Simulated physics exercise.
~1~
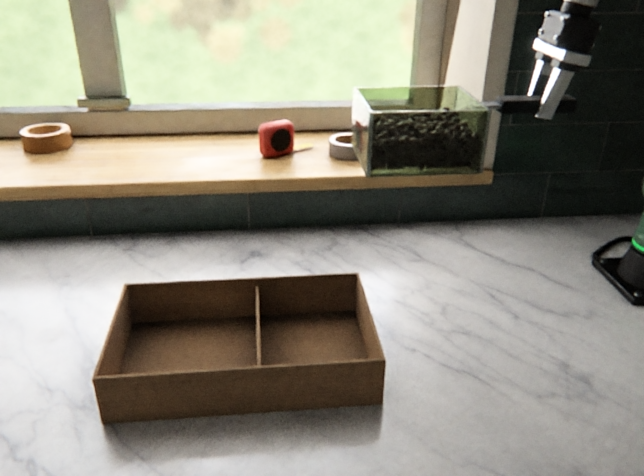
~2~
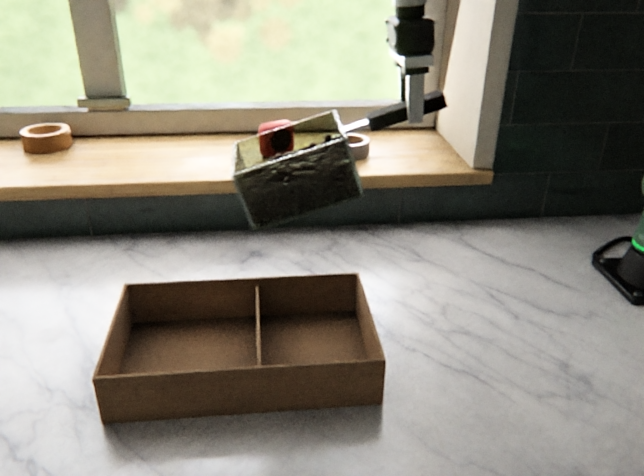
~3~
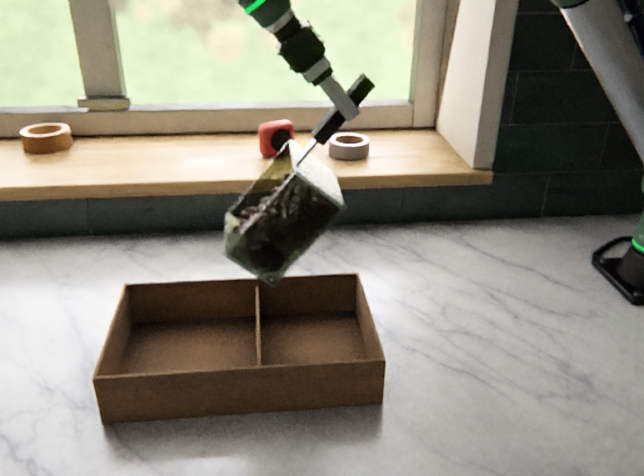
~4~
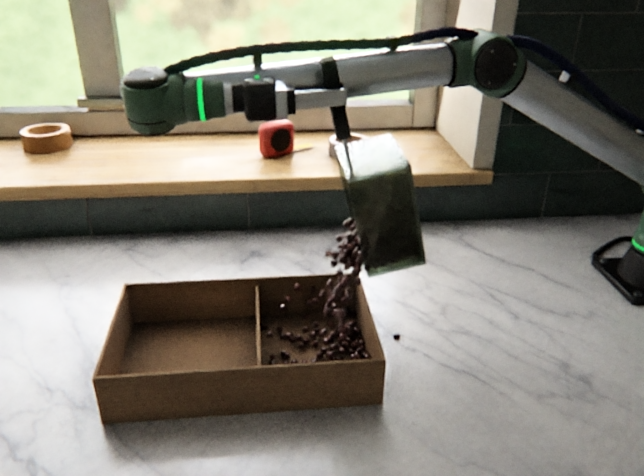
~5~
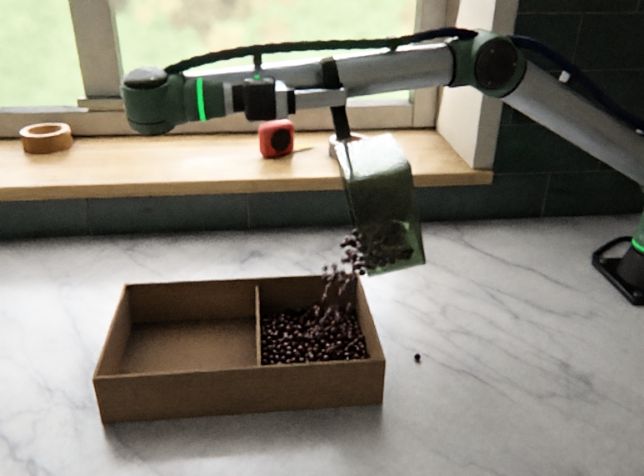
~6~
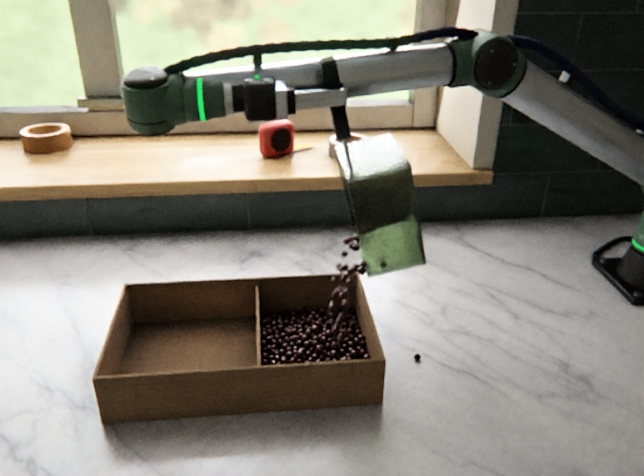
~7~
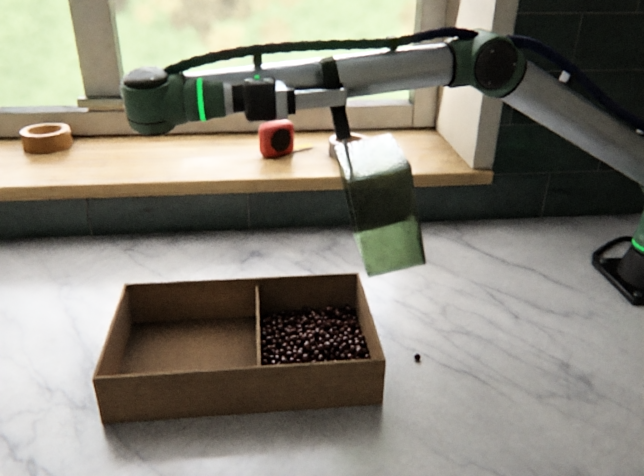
In the video, a robot arm lifts a clear box of dark beads from near a windowsill, carries it left over a divided brown tray, and tips it, pouring the beads into the right compartment until the box is empty, with one stray bead on the counter.
